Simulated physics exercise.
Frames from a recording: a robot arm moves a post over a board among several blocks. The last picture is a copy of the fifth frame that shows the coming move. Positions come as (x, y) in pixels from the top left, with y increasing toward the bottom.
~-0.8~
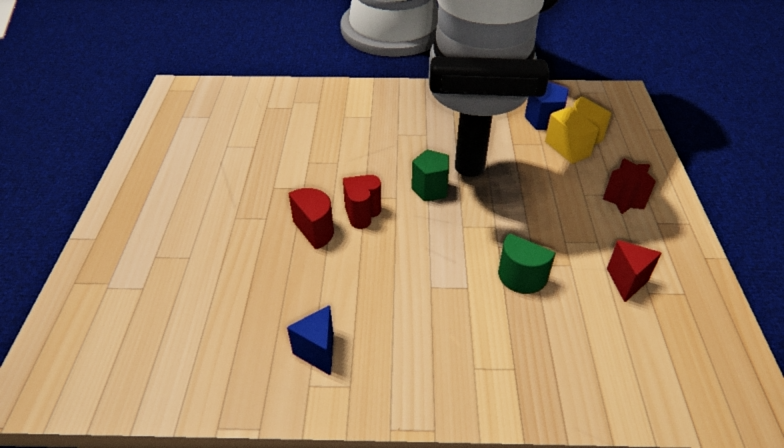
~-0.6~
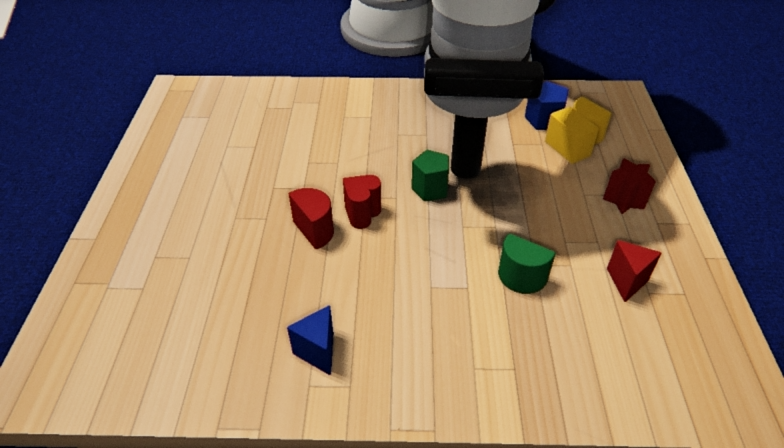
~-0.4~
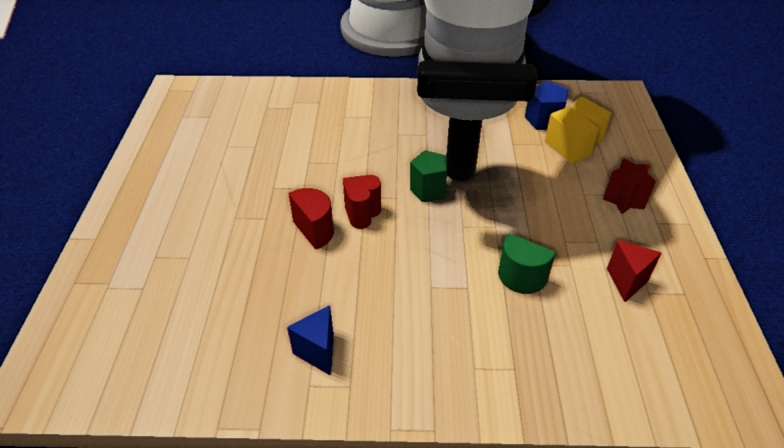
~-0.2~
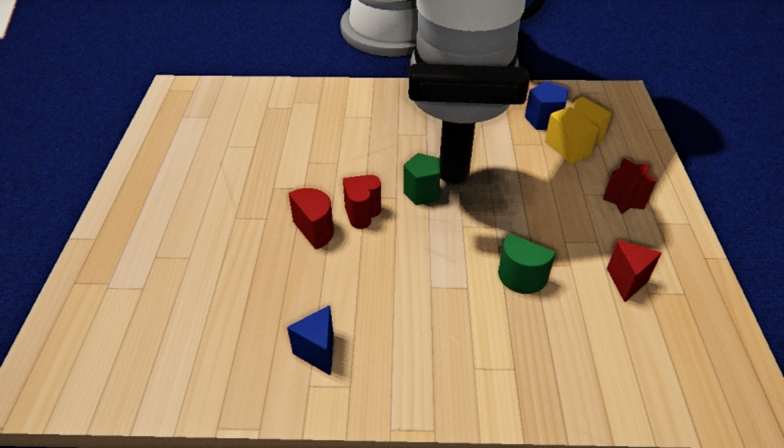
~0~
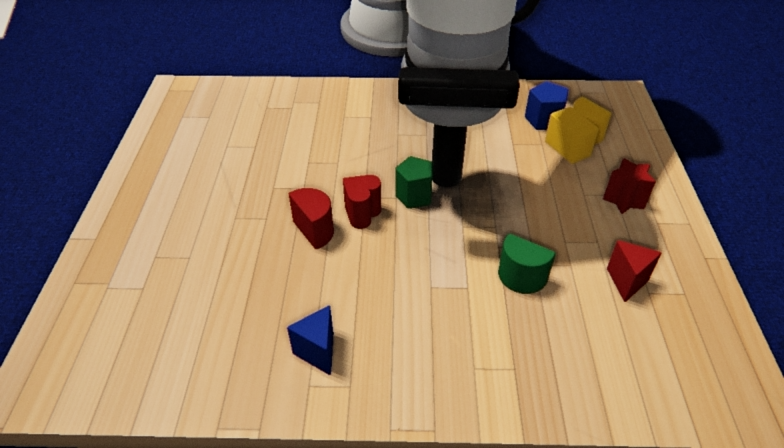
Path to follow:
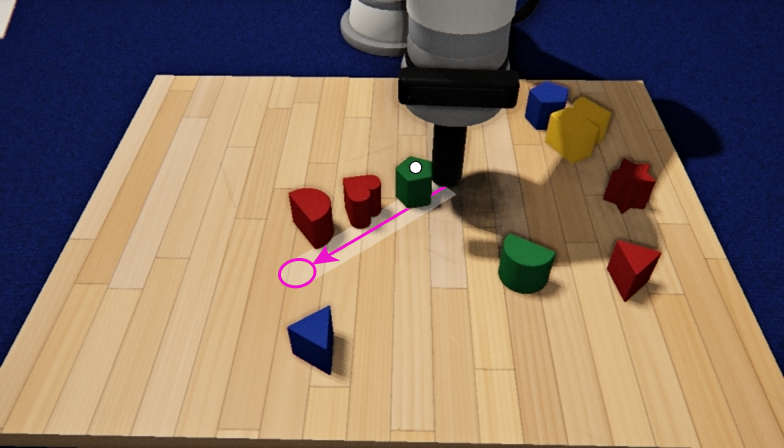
Robot arm sliding its black post slightly left across a wooden board, nudging the green pentagonal block toward the red heart block.
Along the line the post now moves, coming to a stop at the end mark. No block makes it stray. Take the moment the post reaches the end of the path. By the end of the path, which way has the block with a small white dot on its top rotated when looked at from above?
Clockwise from above.
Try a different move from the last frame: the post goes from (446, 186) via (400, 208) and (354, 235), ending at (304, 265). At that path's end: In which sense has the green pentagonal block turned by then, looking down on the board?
From above, it turns clockwise.
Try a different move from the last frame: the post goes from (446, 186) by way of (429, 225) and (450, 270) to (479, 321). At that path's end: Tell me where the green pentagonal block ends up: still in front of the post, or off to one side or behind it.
I think it loses its spot in front.
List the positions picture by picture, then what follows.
Tip of the post at (470, 167), middles of tops, red half-round block at (312, 201), blue triangular piece at (314, 326), red heart block at (361, 186), green pentagonal block at (432, 161), in the first frame.
Post at (466, 169), nothing pushed, in the second frame.
Post at (460, 172), green pentagonal block at (431, 161), in the third frame.
Post at (454, 174), green pentagonal block at (424, 164), in the fourth frame.
Post at (446, 178), red half-round block at (312, 201), blue triangular piece at (314, 326), red heart block at (361, 186), green pentagonal block at (416, 167), in the fifth frame.
The line goes from (446, 186) directly to (297, 273); the dot is on the green pentagonal block.
What follows on the original path. One third of the way, post at (400, 205); red half-round block at (306, 203); red heart block at (332, 185), turned 45° anticlockwise; green pentagonal block at (366, 179), turned 70° clockwise.
Two thirds of the way, post at (350, 234); red half-round block at (305, 204), turned 15° anticlockwise; red heart block at (316, 179), turned 40° anticlockwise; green pentagonal block at (351, 182), turned 115° clockwise.
At the end, post at (296, 264); red half-round block at (298, 205); blue triangular piece unmoved; red heart block at (316, 179), turned 40° anticlockwise; green pentagonal block at (351, 182), turned 115° clockwise.
